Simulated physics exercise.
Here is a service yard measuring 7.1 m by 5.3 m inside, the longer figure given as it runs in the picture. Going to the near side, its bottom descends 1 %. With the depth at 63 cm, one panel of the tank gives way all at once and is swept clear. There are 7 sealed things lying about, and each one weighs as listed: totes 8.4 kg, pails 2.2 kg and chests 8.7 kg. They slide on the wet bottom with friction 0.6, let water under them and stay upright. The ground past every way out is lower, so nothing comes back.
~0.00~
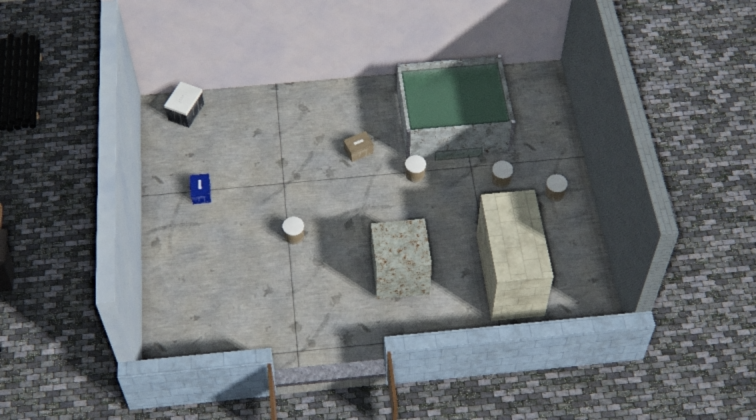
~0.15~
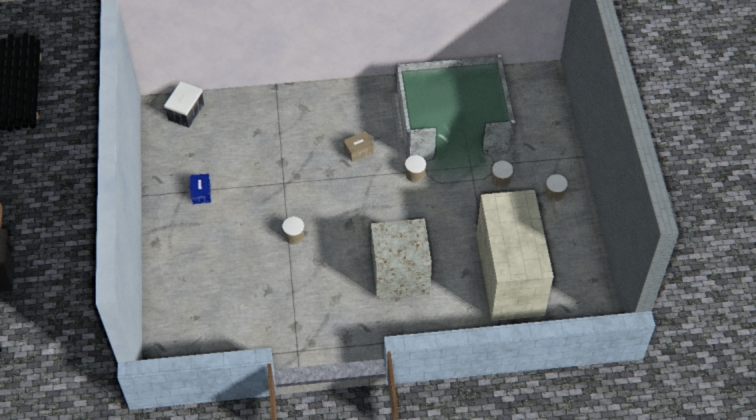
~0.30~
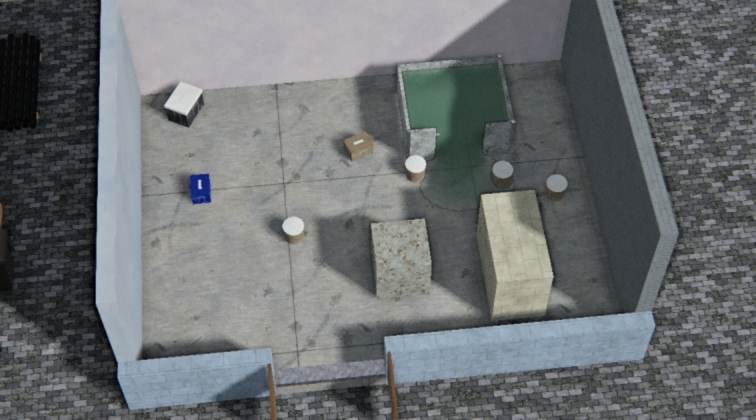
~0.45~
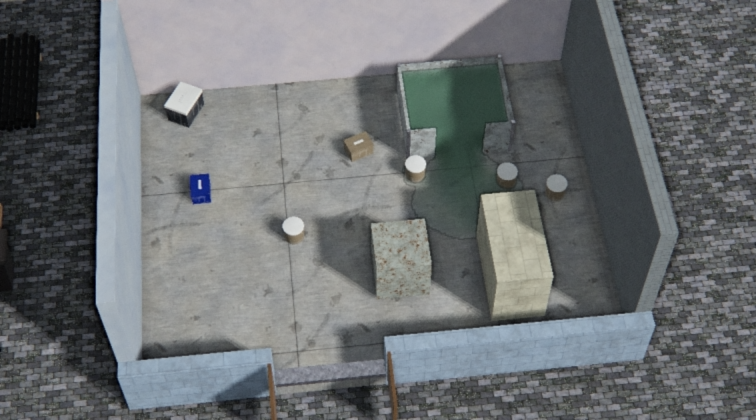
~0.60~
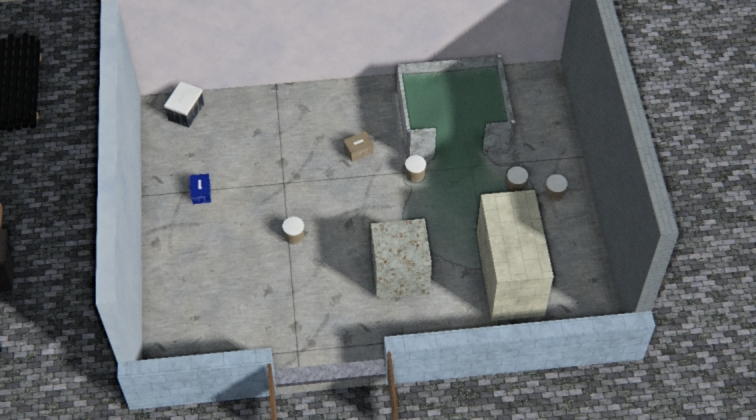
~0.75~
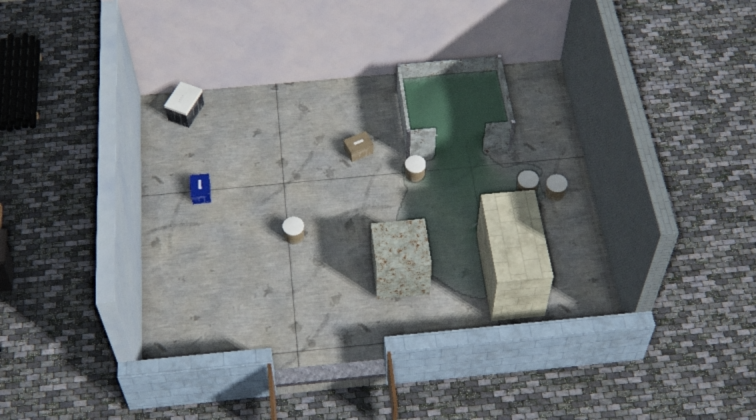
Green water spreads from a tank at the back right of a walled, grey-floored yard, seen from high above by a still camera. Around it stand white-topped pails, a small brown box, a blue box and a white box at left, and speckled grey and cream blocks nearer the front. The tank's front panel opens, water runs forward between the blocks, and one pail slides a little rightward towards another.
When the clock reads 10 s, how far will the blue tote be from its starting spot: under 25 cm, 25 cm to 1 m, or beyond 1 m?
I'm guessing it fails to move much.
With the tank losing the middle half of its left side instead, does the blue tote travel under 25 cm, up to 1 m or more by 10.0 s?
Outcome for the blue tote: Long-distance displacement.
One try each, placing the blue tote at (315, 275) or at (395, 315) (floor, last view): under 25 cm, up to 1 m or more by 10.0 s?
Nearly still; nearly still.
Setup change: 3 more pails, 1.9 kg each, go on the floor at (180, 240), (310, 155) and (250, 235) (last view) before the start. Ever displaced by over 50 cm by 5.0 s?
So that's within the threshold, within the threshold and within the threshold, in that sequence.
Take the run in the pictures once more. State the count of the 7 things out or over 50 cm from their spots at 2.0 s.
I make it 1 by then.
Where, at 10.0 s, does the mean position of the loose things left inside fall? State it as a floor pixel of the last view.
Near (320, 149).
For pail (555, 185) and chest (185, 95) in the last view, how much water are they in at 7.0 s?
Roughly 8 and 0 cm.
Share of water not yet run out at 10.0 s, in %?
96 % or so.
After 2.0 s the blue tote is near (200, 185), 0.0 m from its start, aground; 0 of 7 are out; 1 afloat.
After 4.5 s the blue tote is near (200, 185), 0.0 m from its start, aground; 0 of 7 are out; 0 afloat.
After 7.0 s the blue tote is near (200, 185), 0.0 m from its start, aground; 0 of 7 are out; 2 afloat.
After 10.0 s the blue tote is near (200, 185), 0.0 m from its start, aground; 0 of 7 are out; 2 afloat.
